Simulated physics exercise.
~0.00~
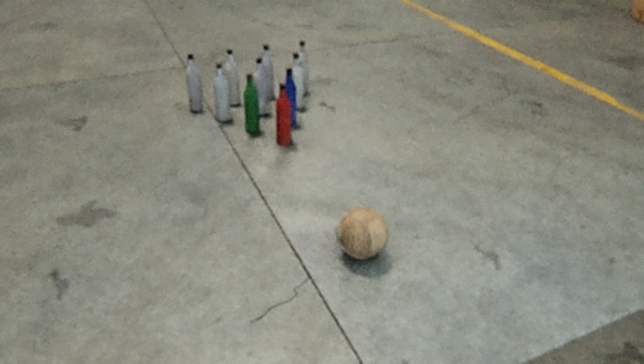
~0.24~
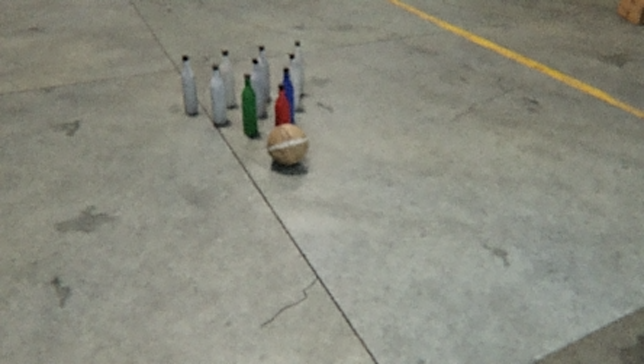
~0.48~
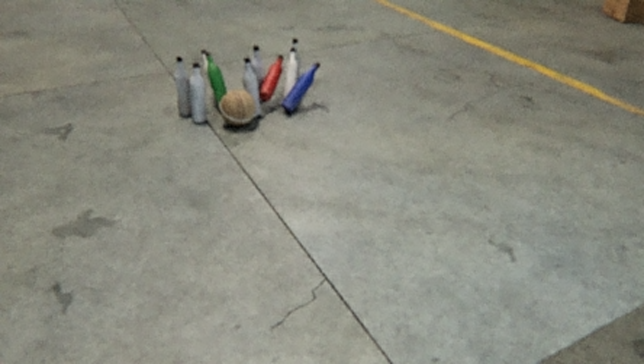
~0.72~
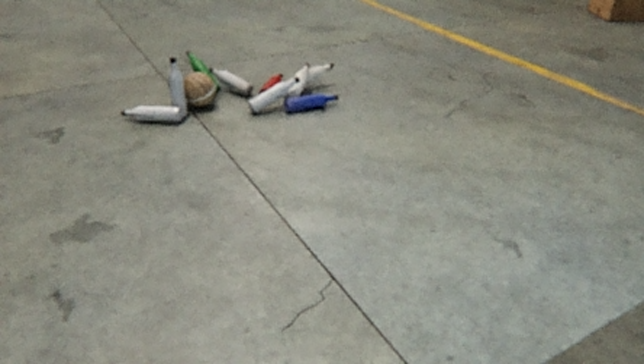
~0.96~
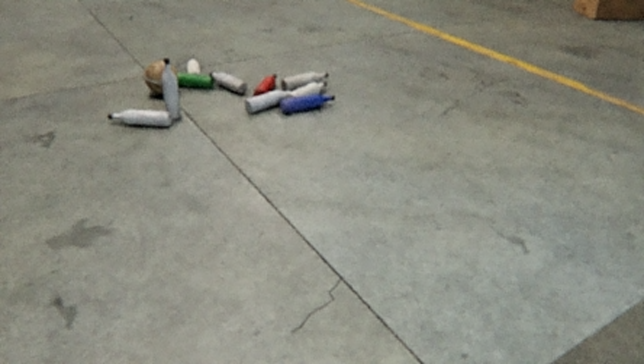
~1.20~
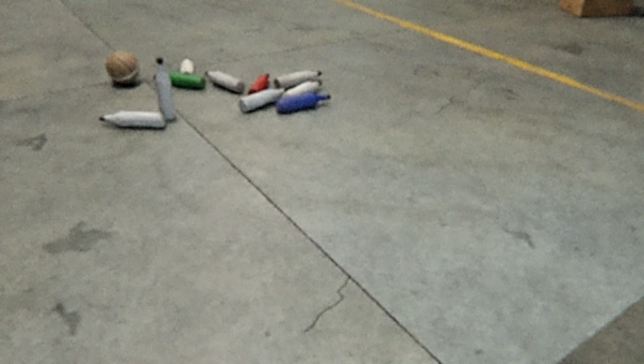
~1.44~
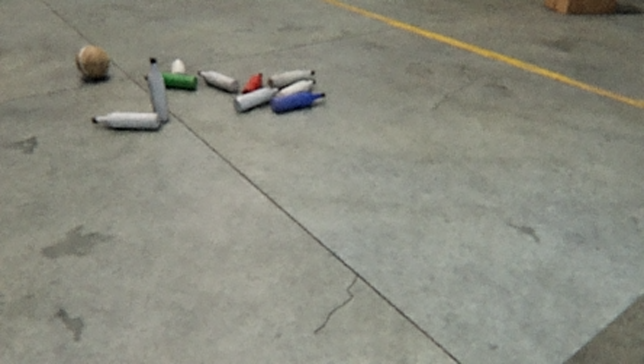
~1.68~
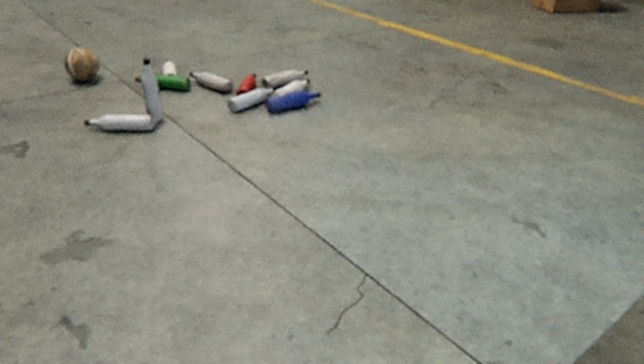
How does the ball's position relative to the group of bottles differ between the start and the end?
At the start the ball is in front of the standing bottles, nearer the viewer and to their right. By the end it is past them, farther away at the upper left of the mostly fallen bottles.
